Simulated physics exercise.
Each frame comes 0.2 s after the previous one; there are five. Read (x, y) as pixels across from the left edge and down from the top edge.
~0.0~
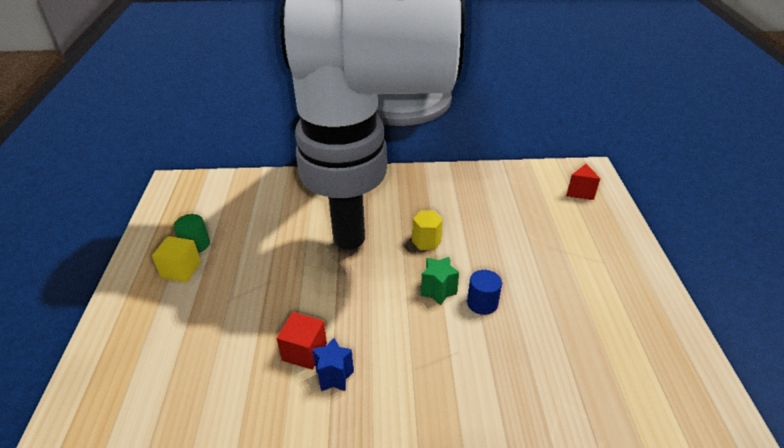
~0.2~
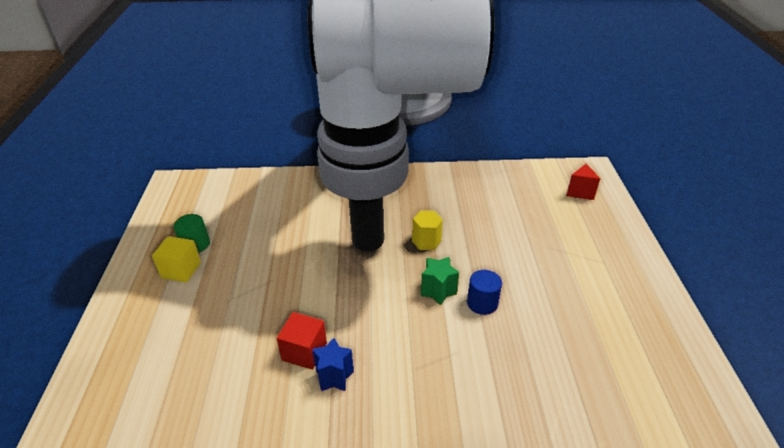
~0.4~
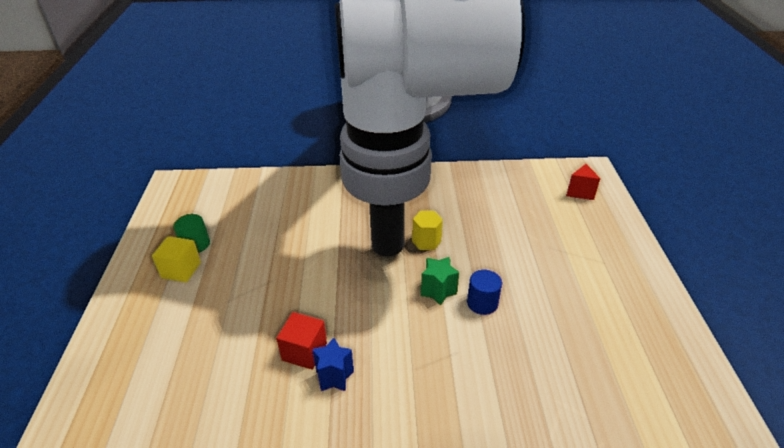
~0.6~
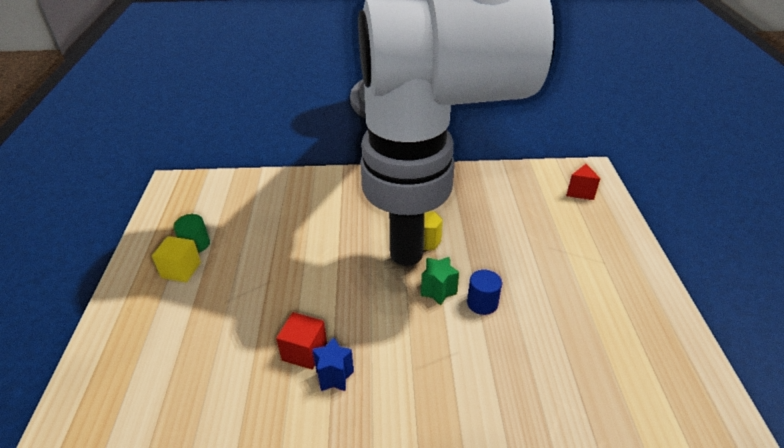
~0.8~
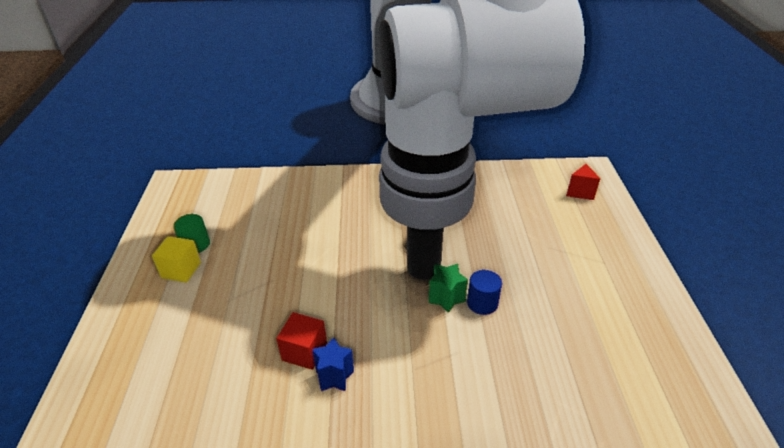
A pale wooden board on a blue surface is seen from above at an angle by a still camera. A yellow and a green block sit at left, a red cube and blue star near the front, a yellow hexagon, green star and blue cylinder right of centre, and a red triangular block far right. A grey-white robot arm moves its black rod rightward and slightly forward, nudging the green star toward the cylinder.
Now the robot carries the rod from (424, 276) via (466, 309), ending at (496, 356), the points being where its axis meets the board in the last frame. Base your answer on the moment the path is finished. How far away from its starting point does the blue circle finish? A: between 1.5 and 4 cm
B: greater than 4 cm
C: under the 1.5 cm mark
That would be A.
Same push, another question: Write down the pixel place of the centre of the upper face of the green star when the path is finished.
I'd guess (510, 364).
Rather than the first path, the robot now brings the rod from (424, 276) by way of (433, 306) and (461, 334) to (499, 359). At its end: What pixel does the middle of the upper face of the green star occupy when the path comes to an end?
The point I'd pick in the picture is (539, 331).
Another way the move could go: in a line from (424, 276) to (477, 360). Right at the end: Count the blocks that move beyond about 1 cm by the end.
The push moves one block more than 1 cm.
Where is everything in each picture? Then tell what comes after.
In the first frame, tip of the rod (349, 240), middles of tops, yellow hexagon (428, 218), green star (440, 268), blue circle (486, 280).
In the second frame, rod (368, 242), nothing pushed.
In the third frame, rod (388, 247), nothing pushed.
In the fourth frame, rod (407, 256), nothing pushed.
In the fifth frame, rod (424, 269), yellow hexagon hidden, green star (448, 275), blue circle (486, 280).
What follows on the original path. One third of the way, rod (453, 290); green star (467, 298), turned 15° anticlockwise; blue circle (493, 283).
Two thirds of the way, rod (479, 316); green star (491, 327); blue circle (513, 290).
At the end, rod (498, 349); yellow hexagon unmoved; green star (510, 364); blue circle (513, 290).
